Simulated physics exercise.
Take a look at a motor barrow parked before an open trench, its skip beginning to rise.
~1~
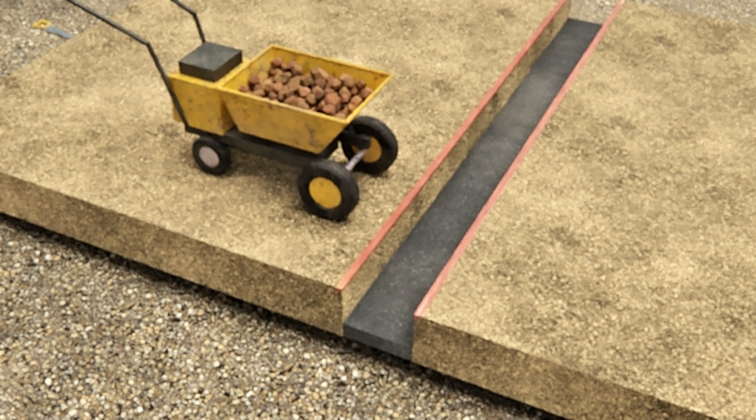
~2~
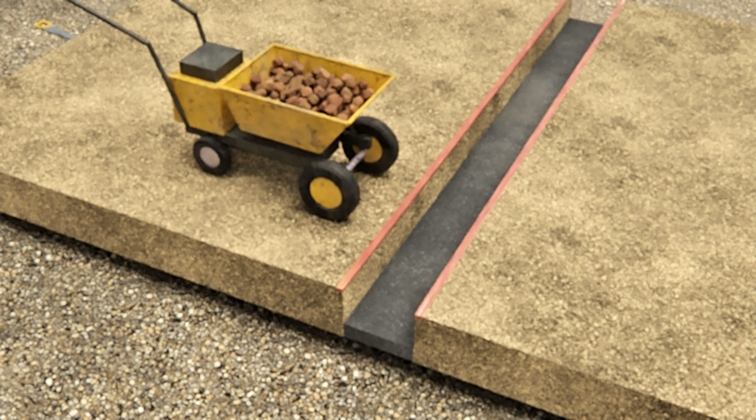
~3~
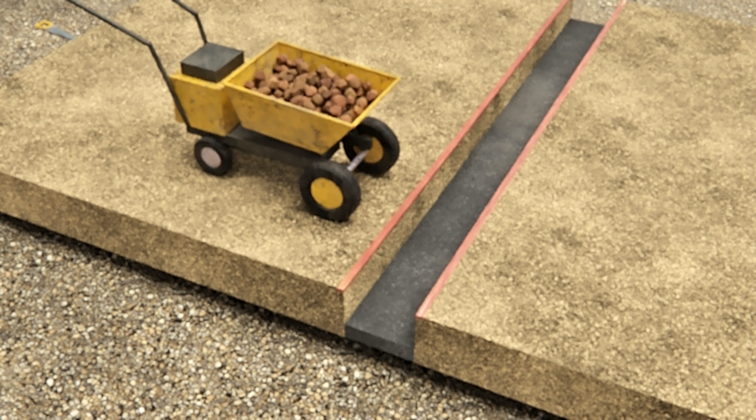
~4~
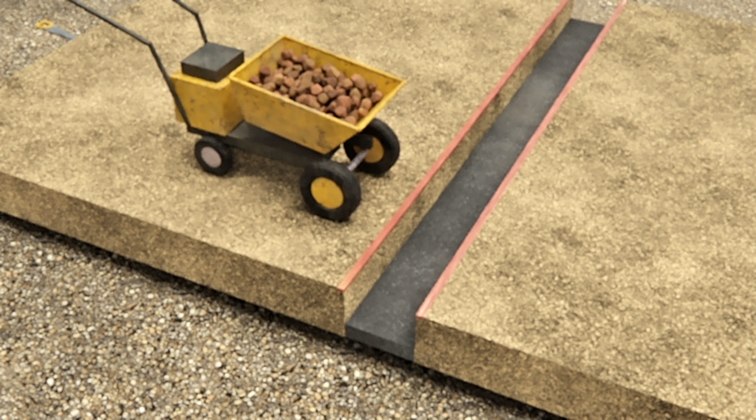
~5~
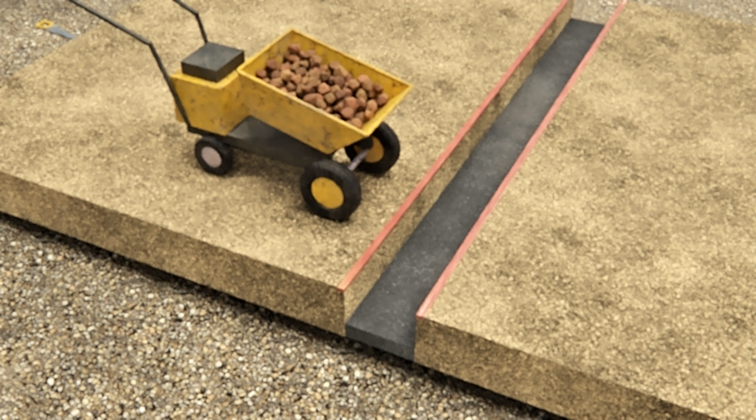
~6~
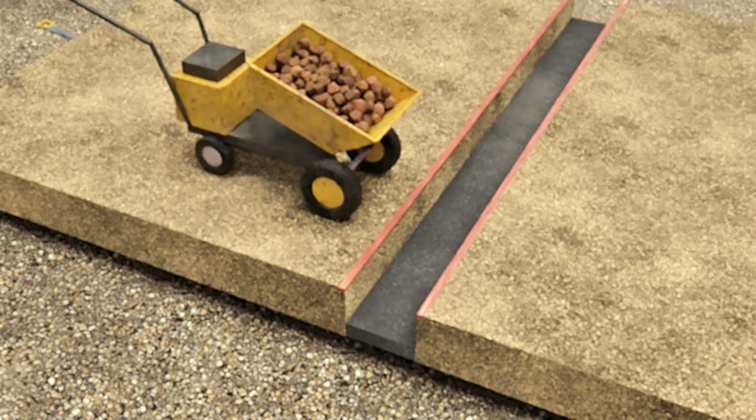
Yellow motor barrow standing beside an open trench, its skip of brown clay clods slowly tilting forward towards the right.
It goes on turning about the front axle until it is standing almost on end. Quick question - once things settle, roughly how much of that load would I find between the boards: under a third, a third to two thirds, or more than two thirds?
Mostly in, above two thirds.
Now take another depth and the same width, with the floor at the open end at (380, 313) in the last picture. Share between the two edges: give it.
The share comes to around 70 percent.
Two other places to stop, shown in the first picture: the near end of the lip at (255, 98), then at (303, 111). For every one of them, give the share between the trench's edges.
Position 1 near 20 %, position 2 near 100 %.
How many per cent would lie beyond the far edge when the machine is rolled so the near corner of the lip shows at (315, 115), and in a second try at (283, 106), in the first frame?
That works out to 0 per cent for the first position and 0 per cent for the second.
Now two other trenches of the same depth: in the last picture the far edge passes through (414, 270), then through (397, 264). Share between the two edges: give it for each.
Well, it'd be something like 30 per cent the first time and 10 per cent the second.
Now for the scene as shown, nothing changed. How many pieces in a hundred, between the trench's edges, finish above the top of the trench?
Some 0 per cent.
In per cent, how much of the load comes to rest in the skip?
Roughly 0 percent.
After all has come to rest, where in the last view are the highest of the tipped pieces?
Settled peak, approx. (497, 228).
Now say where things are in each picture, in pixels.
The first picture shows lip of the skip at (346, 123), level; top of the load at (293, 88), clay clods; first edge of the trench at (364, 255); far edge at (441, 280), the trench nearly as wide as the skip, and about half as deep as wide.
The second picture shows lip of the skip at (348, 124), level; top of the load at (296, 82).
The third picture shows lip of the skip at (353, 127), tipped barely; top of the load at (292, 89).
The fourth picture shows lip of the skip at (359, 130), tipped a little; top of the load at (297, 86).
The fifth picture shows lip of the skip at (366, 135), tipped a little; top of the load at (290, 79).
The sixth picture shows lip of the skip at (375, 142), tipped clearly; top of the load at (299, 74); first edge of the trench at (367, 254); far edge at (444, 279).
Soon after the last picture, skip tipped steeply; all in the skip.
A little later, skip tipped right over; most in the skip; a small part in or heaped over the trench; a stray few beyond it; a stray few falling.
Later still, skip tipped right over; a small part in the skip; about two thirds in or heaped over the trench; about a quarter beyond it.
By the end, skip tipped right over; most in or heaped over the trench; about a quarter beyond it.
